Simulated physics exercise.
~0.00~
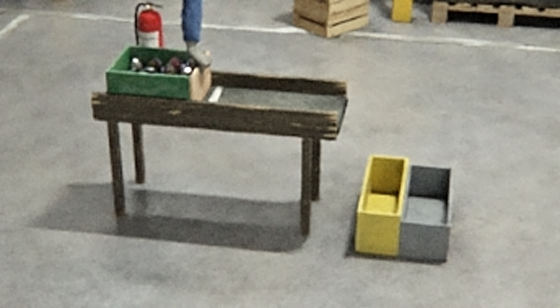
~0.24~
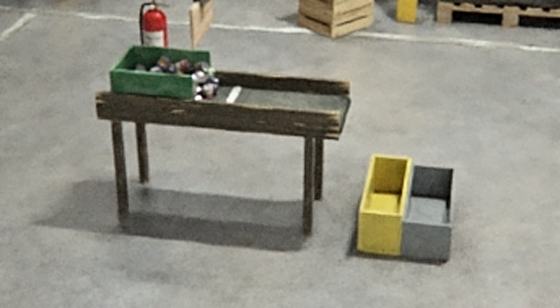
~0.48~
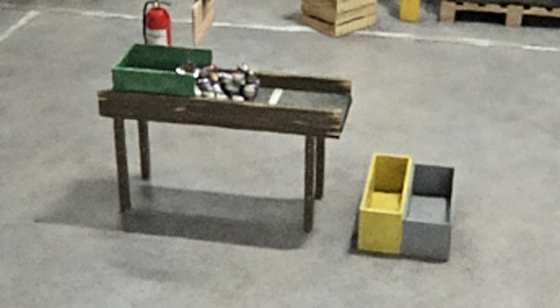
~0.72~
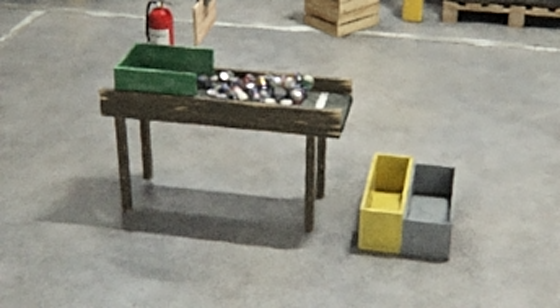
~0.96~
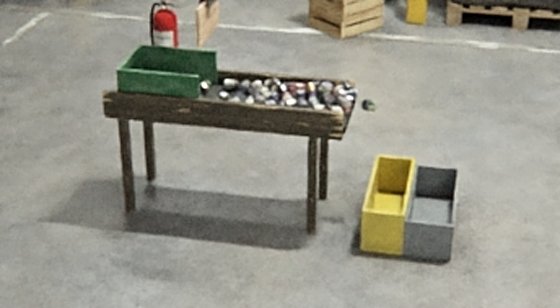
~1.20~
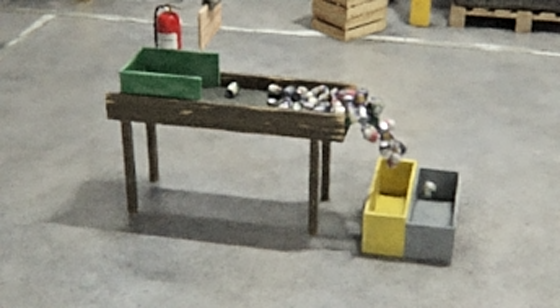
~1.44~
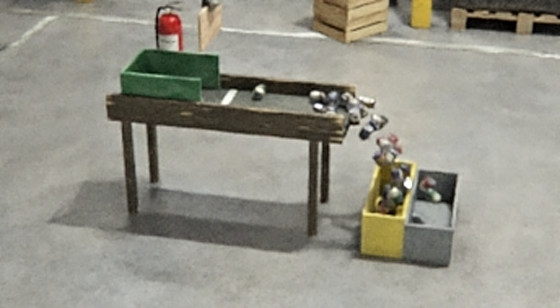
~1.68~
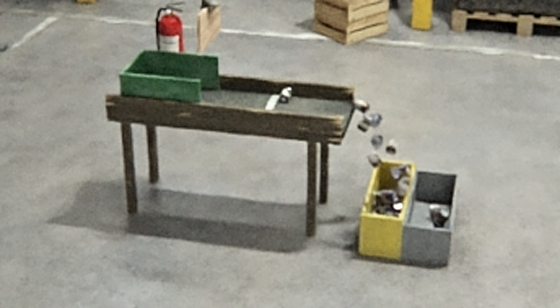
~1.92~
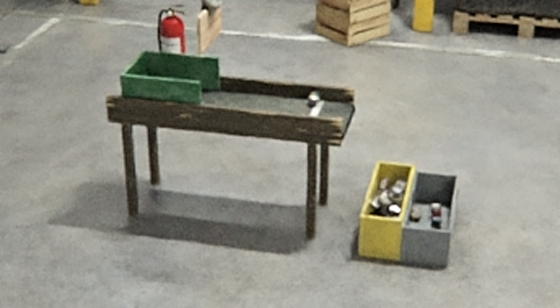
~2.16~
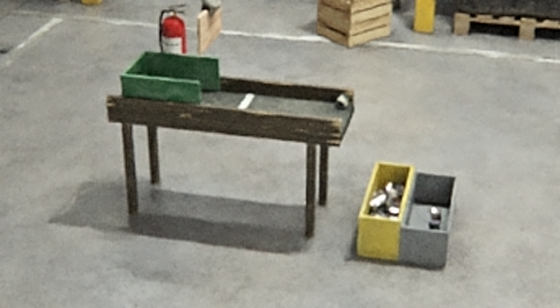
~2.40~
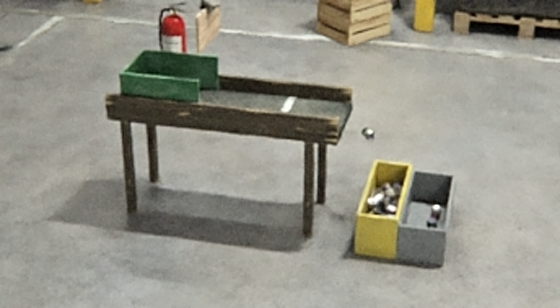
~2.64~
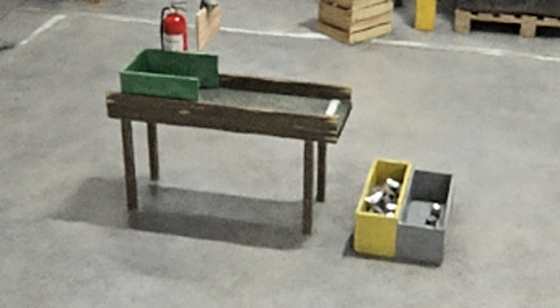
On a warehouse floor, a belt carries cans from a green pen into yellow and grey tubs.
